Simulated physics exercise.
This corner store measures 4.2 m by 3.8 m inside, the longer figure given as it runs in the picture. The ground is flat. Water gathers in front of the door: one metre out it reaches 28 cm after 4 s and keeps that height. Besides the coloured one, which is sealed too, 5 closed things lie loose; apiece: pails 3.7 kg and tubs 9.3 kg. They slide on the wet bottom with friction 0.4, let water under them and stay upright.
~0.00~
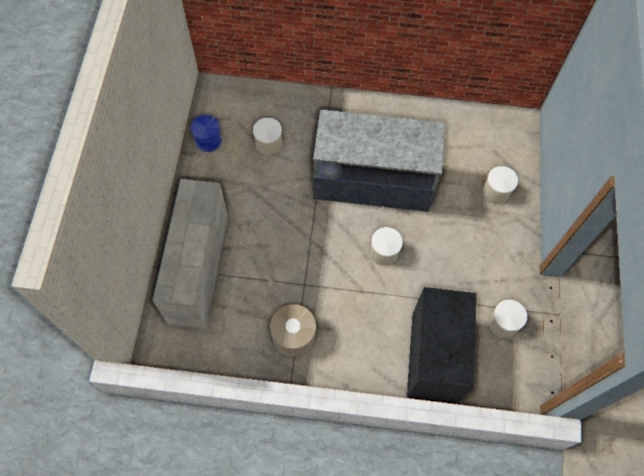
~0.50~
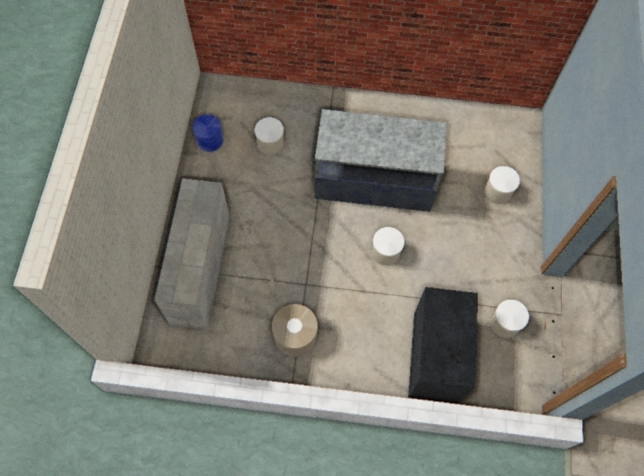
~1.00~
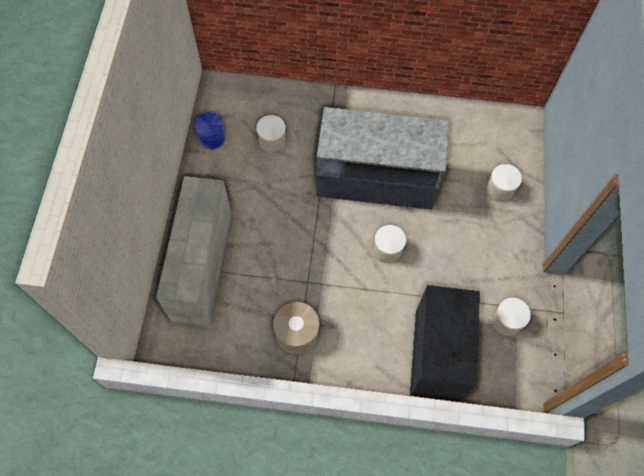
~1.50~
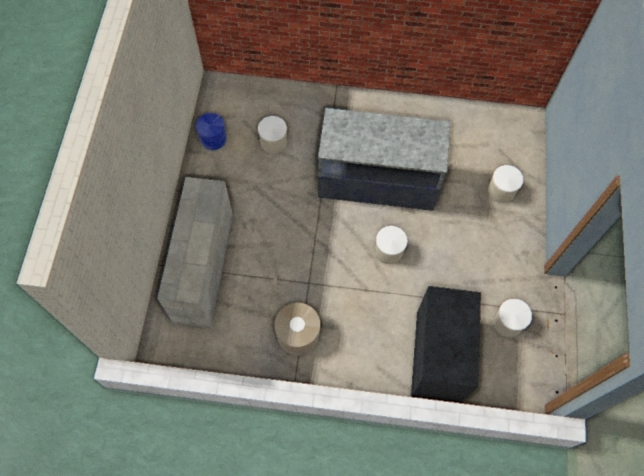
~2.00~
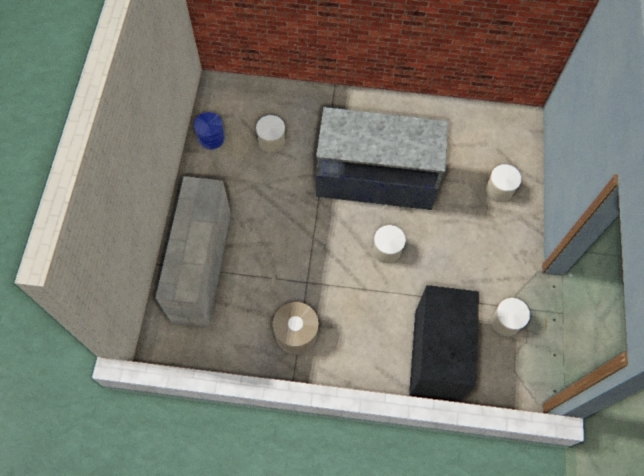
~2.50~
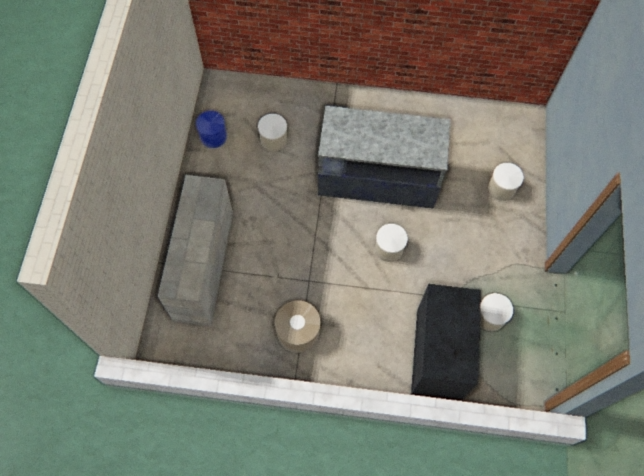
Corner store seen from above, greenish water spreading in through the right-hand doorway and one white container shifting slightly left.
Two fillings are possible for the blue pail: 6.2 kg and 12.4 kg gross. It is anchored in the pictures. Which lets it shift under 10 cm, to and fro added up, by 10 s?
For it, neither weight holds it.
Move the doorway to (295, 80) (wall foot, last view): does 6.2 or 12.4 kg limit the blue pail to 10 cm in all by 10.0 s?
In that case neither weight holds it.
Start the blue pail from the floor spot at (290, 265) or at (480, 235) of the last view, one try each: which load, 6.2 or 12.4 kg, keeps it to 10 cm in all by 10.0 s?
In turn: It takes the larger; neither holds.
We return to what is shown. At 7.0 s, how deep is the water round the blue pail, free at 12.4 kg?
Roughly 7 cm.
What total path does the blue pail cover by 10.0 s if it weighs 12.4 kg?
Some 100 cm in all.
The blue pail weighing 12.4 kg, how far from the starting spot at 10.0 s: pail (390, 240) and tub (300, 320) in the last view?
In that order: 60 cm, 40 cm.
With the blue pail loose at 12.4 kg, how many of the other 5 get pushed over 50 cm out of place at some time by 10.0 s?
5 of them.
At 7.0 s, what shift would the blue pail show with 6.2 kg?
Roughly 60 cm.
After 3.5 s the blue pail would be 0 cm from its start with 6.2 kg and 0 cm from its start with 12.4 kg; 0 cm of water round it then.
After 4.5 s the blue pail would be 0 cm from its start with 6.2 kg and 0 cm from its start with 12.4 kg; 0 cm of water round it then.
After 7.0 s the blue pail would be 57 cm from its start with 6.2 kg and 16 cm from its start with 12.4 kg; 7 cm of water round it then.
After 10.0 s the blue pail would be 91 cm from its start with 6.2 kg and 62 cm from its start with 12.4 kg; 12 cm of water round it then.
